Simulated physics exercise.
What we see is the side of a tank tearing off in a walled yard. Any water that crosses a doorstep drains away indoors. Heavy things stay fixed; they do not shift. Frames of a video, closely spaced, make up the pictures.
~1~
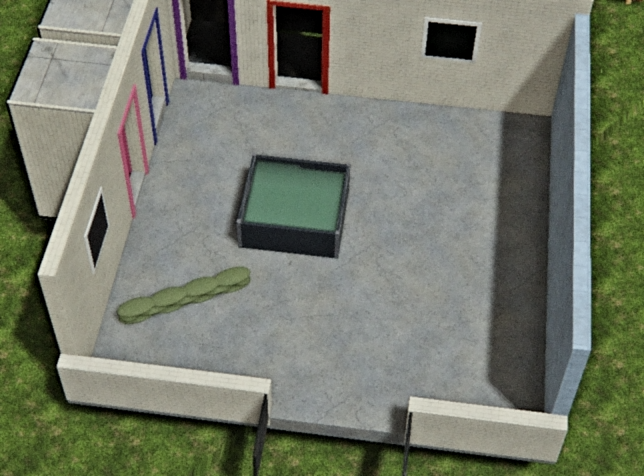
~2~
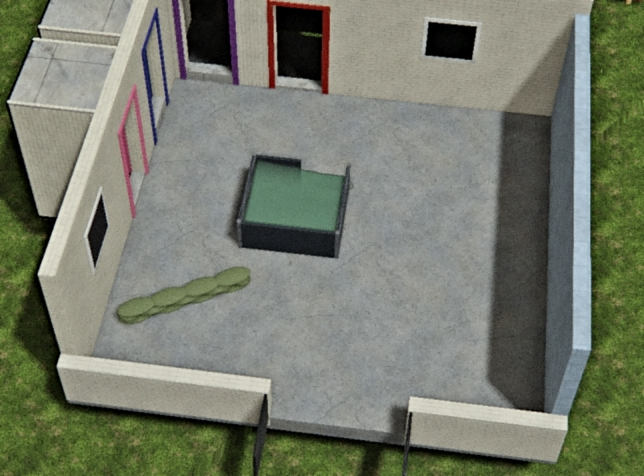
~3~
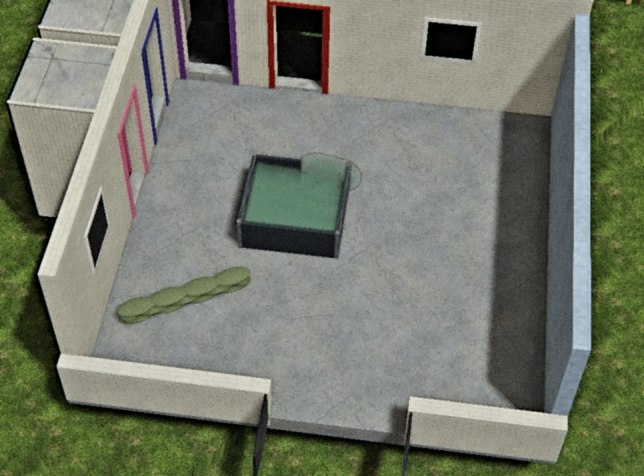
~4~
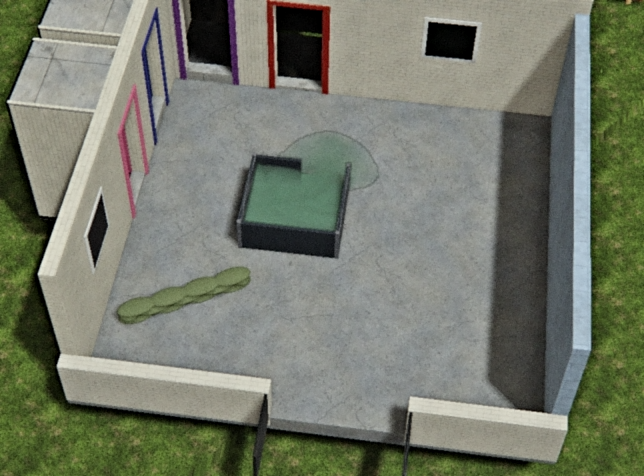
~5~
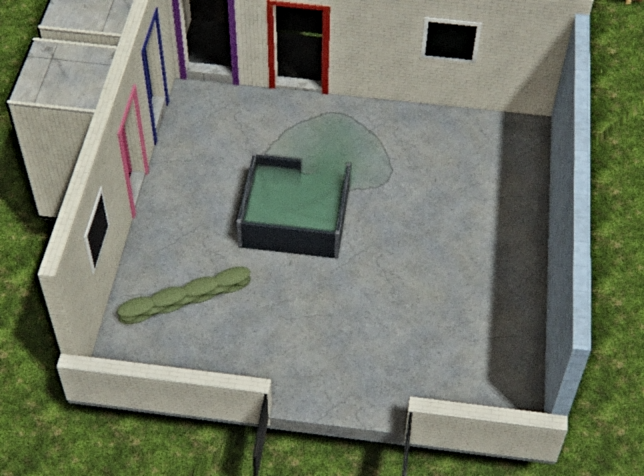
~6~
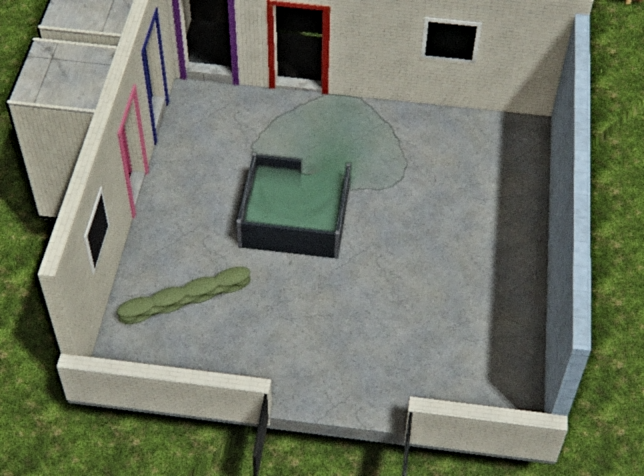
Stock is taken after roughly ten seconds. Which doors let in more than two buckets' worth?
One by one: The blue door swallows an okay amount of water; the purple door swallows an okay amount of water; the pink door swallows an okay amount of water; the red door swallows too much water.
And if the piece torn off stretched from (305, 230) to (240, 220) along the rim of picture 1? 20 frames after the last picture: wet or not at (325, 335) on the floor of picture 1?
Verdict: Wet.
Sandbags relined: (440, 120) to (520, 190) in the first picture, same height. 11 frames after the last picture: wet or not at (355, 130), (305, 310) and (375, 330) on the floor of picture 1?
Spot one: Drenched; spot two: Still bare; spot three: Still bare.
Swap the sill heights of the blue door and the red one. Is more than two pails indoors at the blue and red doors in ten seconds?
The blue door remains within bounds, and the red door remains within bounds.
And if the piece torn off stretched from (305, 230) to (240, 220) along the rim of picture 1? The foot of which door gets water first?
Pink one.
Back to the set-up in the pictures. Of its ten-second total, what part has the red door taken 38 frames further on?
Share at that point: Close to 100 in a hundred.
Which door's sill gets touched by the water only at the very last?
It's the pink-painted one.
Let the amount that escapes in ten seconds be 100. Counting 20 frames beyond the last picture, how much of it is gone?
Something close to 85 percent by that point.
A moment on, water covers 15 % of the floor; the blue door not reached, the purple door not reached, the pink door not reached, the red door under two buckets in.
Next, water covers 20 % of the floor; the blue door not reached, the purple door wet at the sill, nothing in, the pink door not reached, the red door over two buckets in.
Then, water covers 25 % of the floor; the blue door wet at the sill, nothing in, the purple door wet at the sill, nothing in, the pink door not reached, the red door over two buckets in.
Later, water covers 45 % of the floor; the blue door wet at the sill, nothing in, the purple door wet at the sill, nothing in, the pink door wet at the sill, nothing in, the red door far over two buckets in.
In the end, water covers 80 % of the floor; the blue door wet at the sill, nothing in, the purple door wet at the sill, nothing in, the pink door wet at the sill, nothing in, the red door far over two buckets in.
